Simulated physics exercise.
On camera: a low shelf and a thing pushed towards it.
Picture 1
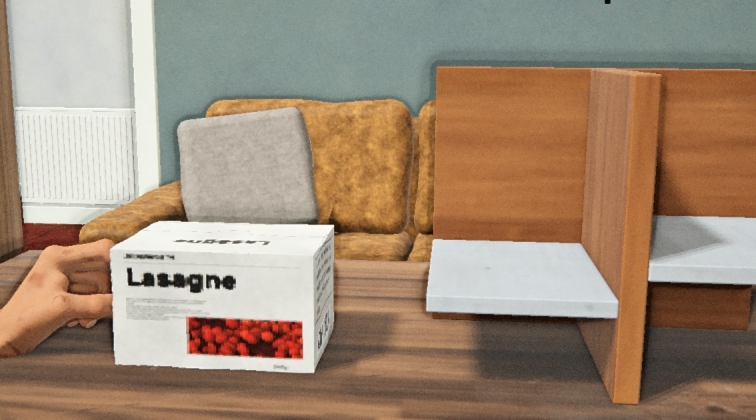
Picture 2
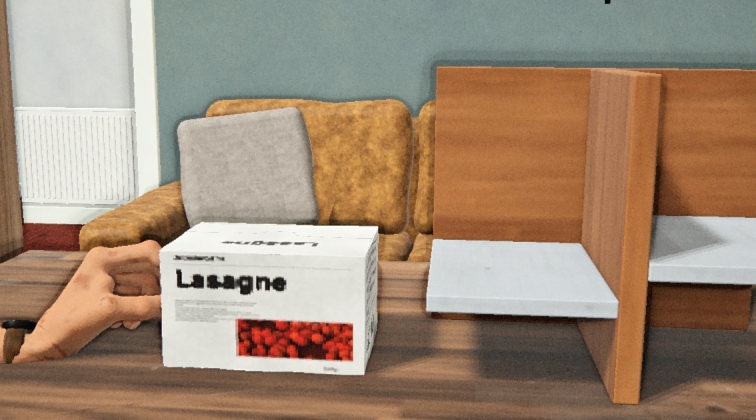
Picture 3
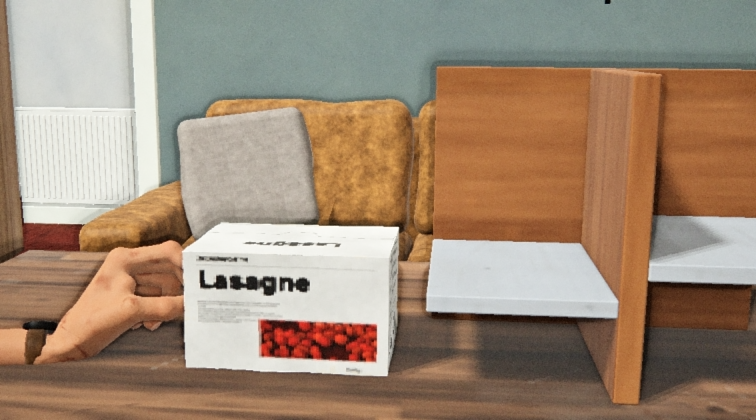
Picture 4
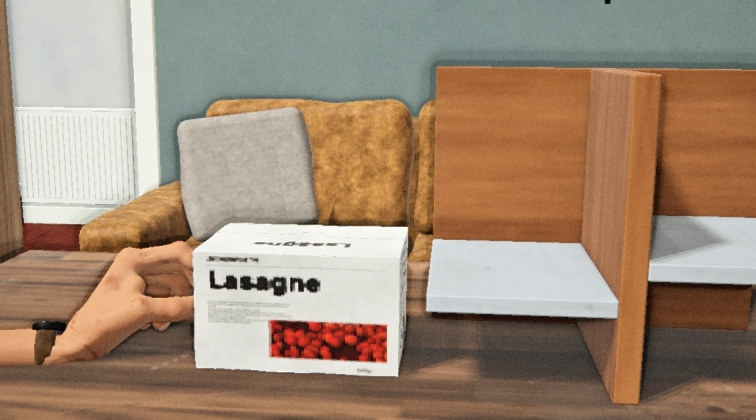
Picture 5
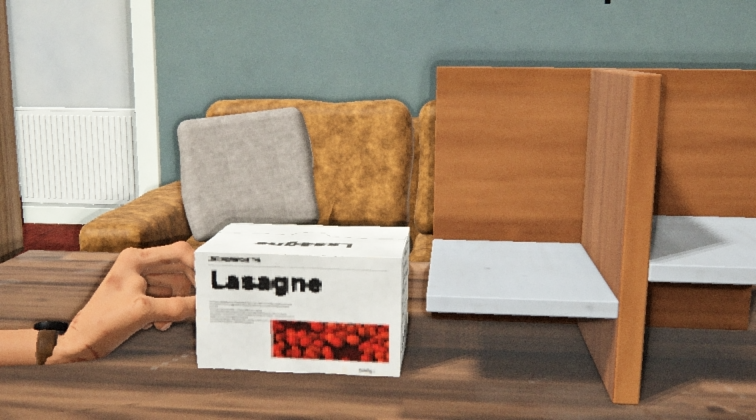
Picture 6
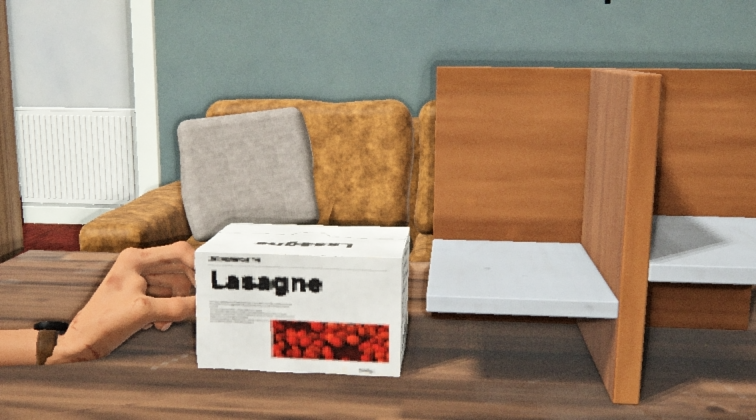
In a living room with a mustard sofa and grey cushion, a hand slides a white lasagne box a short way right across a wooden table towards a low white shelf, slowing until box and hand are nearly motionless.
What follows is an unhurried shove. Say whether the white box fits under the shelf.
As it turns out, the white box stops at the shelf.
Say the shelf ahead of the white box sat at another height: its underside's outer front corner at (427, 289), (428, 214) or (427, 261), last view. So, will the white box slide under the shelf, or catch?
In the order given it won't pass, it passes and it passes.
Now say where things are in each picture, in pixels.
In the first frame, hand sliding it forward; white box (230, 291); shelf (612, 219).
In the second frame, hand sliding it forward; white box (276, 293); shelf (612, 219).
In the third frame, hand sliding it forward; white box (298, 294); shelf (612, 219).
In the fourth frame, hand sliding it forward; white box (307, 294); shelf (612, 219).
In the fifth frame, hand sliding it forward; white box (309, 294); shelf (612, 219).
In the sixth frame, hand sliding it forward; white box (309, 294); shelf (612, 219).
Then, 0.24 s later than the last frame, white box sliding up to the opening near (326, 295).
When it is over, the white box catches on the edge, near (332, 295).
